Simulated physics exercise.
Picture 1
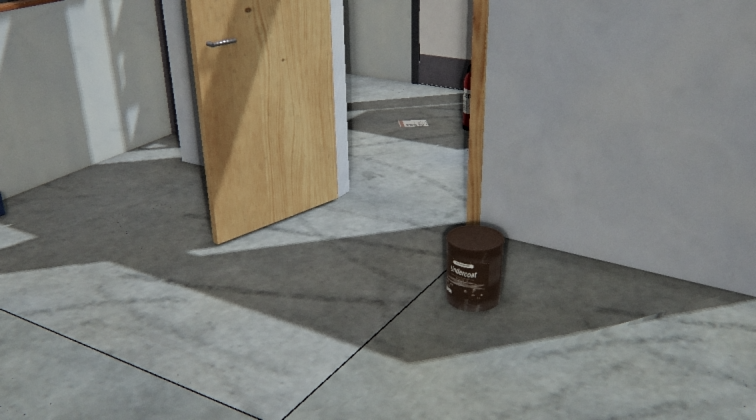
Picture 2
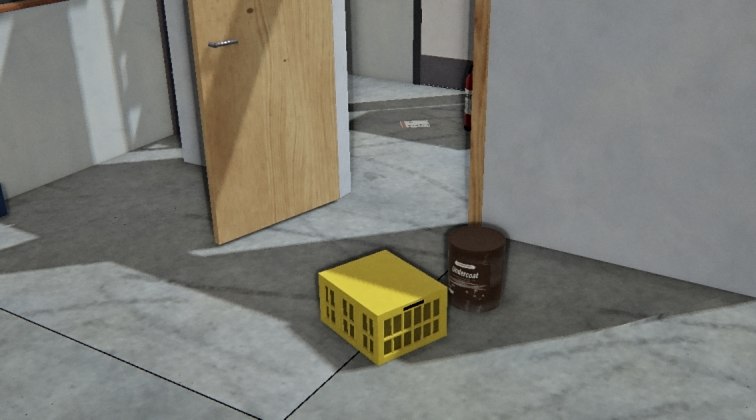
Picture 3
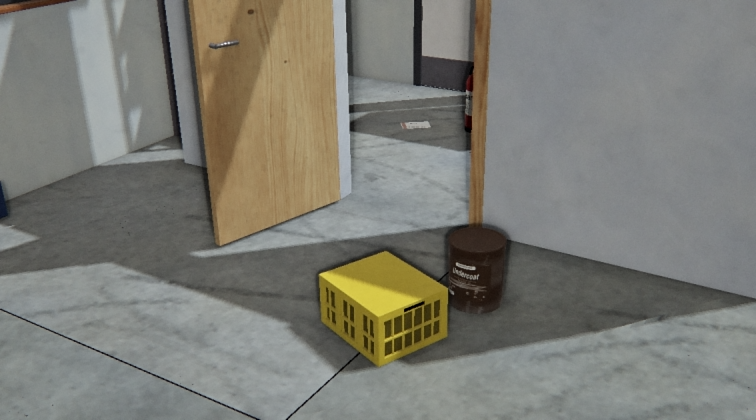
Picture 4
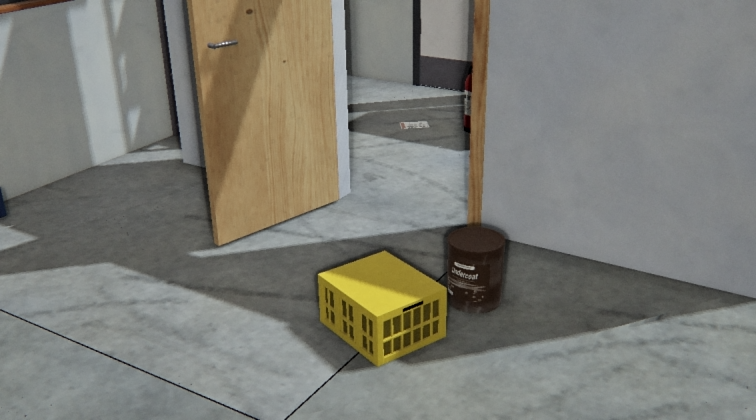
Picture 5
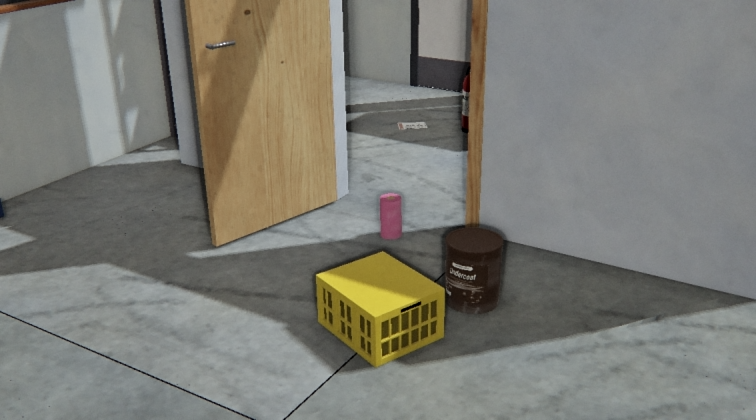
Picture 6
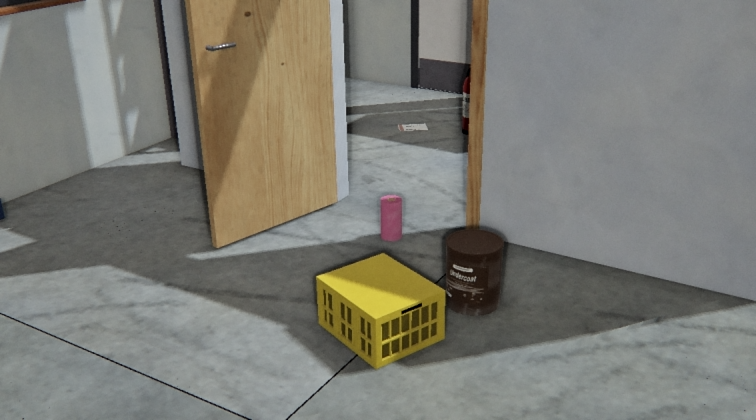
Nothing is seen travelling across this room, viewed from slightly above by a nearly still camera, where a wooden door stands wide open onto a sunlit, grey marbled floor. A brown pail sits by the doorway's right edge; a yellow crate appears in front to its left, then a pink roll appears upright behind them. The door, crate and pail stay put, and no one is seen.
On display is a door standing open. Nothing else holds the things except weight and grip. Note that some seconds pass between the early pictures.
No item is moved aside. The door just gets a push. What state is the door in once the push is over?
When it is over, the door is fully closed.
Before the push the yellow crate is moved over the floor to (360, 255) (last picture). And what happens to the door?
In the end the door is hindered.
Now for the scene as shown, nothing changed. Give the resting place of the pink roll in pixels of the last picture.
Roughly (449, 195).
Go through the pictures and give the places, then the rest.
In the first picture, door wide open and still.
In the second picture, door wide open and still; yellow crate (382, 304); brown pail (476, 269).
In the third picture, door wide open and still; yellow crate (383, 306); brown pail (476, 270).
In the fourth picture, door wide open and still; yellow crate (382, 305); brown pail (475, 270).
In the fifth picture, door wide open and still; yellow crate (380, 306); brown pail (473, 271).
In the sixth picture, door wide open and still; pink roll (391, 218); yellow crate (380, 308).
Then, 0.80 s later than the last frame, open by 75°.
Then, 1.40 s later than the last frame, open by 29°; pink roll moved a little near (394, 218).
Then, 1.60 s later than the last frame, open by 12°; pink roll moved well along near (420, 210).
Then, 1.80 s later than the last frame, open by 0°; pink roll moved well along near (441, 200).
When it is over, open by 0°; moved from the start, pink roll; the other 2 as before. End places, in pixels of the last picture, pink roll near (449, 195).
